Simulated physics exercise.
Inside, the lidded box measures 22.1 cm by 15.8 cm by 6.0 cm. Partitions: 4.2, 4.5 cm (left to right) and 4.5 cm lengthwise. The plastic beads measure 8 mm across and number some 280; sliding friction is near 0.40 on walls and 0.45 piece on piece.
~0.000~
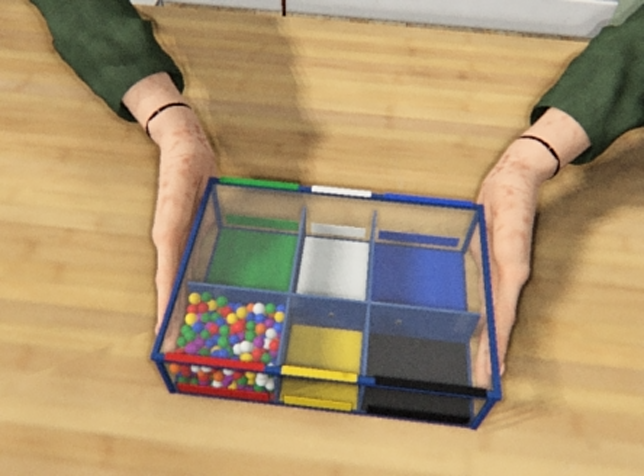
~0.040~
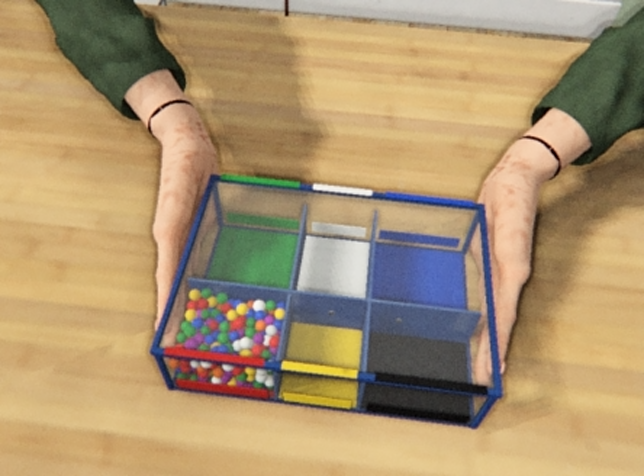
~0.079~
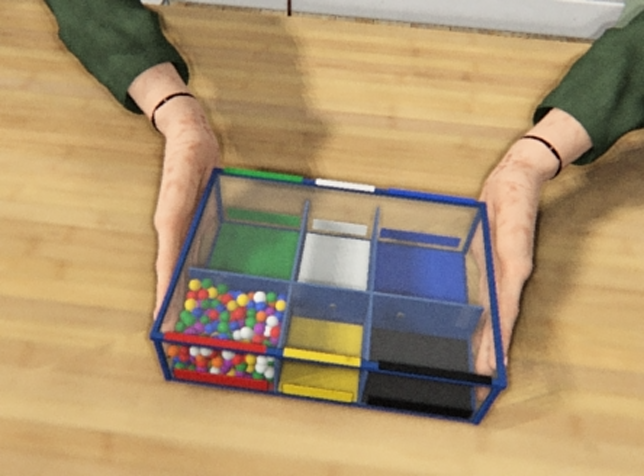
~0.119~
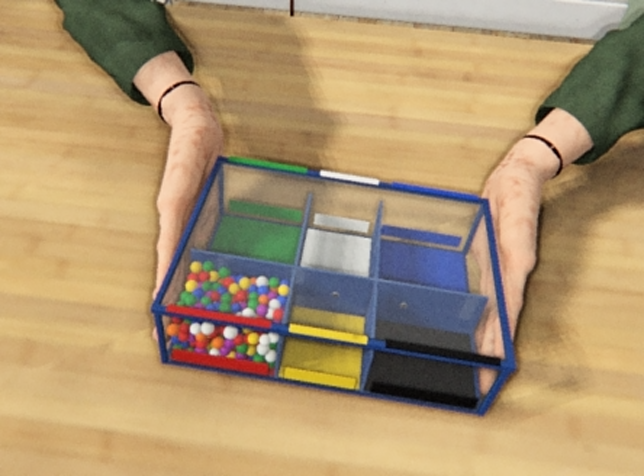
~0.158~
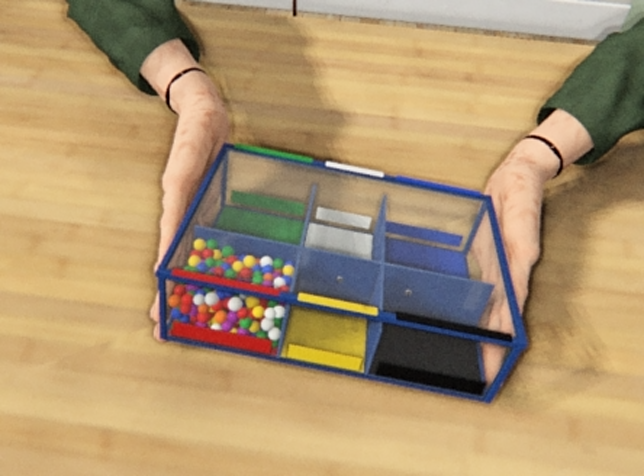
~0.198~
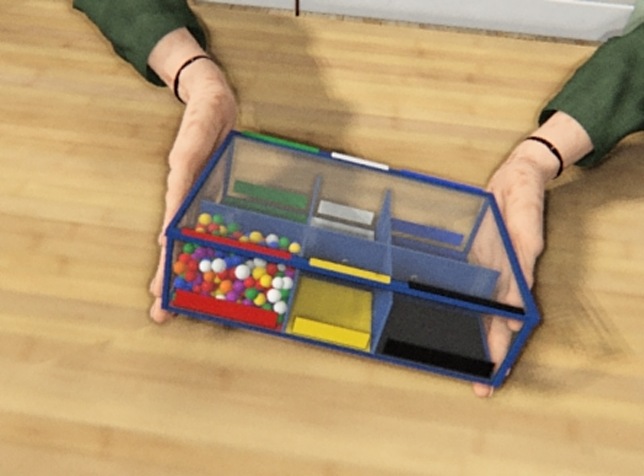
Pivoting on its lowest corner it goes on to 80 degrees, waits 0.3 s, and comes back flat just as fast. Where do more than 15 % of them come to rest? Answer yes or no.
Red yes, blue no, green no, yellow no, white no, black no.
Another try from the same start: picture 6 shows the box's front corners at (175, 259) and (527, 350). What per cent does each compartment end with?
Red 80, blue 10, green 5, yellow 5, white 10, black 0.
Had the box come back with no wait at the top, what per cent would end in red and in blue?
Red 80; blue 0.
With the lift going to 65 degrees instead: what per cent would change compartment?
About 15 per cent.
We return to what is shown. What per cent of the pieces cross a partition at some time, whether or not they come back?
Roughly 20 per cent.
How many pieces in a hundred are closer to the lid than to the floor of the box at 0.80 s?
About 50 per cent.
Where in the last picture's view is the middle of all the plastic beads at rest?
Around (249, 331).
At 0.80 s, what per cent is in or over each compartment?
Red 85, blue 0, green 5, yellow 0, white 5, black 0.
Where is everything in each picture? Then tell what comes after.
The first picture shows box tilt 0 degrees, front corners at (158, 354) and (494, 393); red 100 %.
The second picture shows box tilt 1 degrees, front corners at (158, 349) and (495, 391).
The third picture shows box tilt 4 degrees, front corners at (157, 334) and (499, 381), lowest corner right back.
The fourth picture shows box tilt 9 degrees, front corners at (159, 307) and (508, 364), lowest corner right back.
The fifth picture shows box tilt 16 degrees, front corners at (164, 271) and (519, 341), lowest corner right back.
The sixth picture shows box tilt 22 degrees, front corners at (173, 231) and (530, 316), lowest corner right back; red 100 %. Its pace works out near 160 degrees a second.
Then, at 0.80 s, tilt 80 degrees; red 85 %, green 5 %, white 5 %.
After 1.20 s, tilt 45 degrees; red 80 %, blue 5 %, green 5 %, white 10 %.
After 1.69 s, tilt 0 degrees; red 80 %, blue 5 %, green 5 %, white 10 %.
At rest (2.3 s), red 80 %, blue 5 %, green 5 %, yellow 0 %, white 10 %, black 0 %.
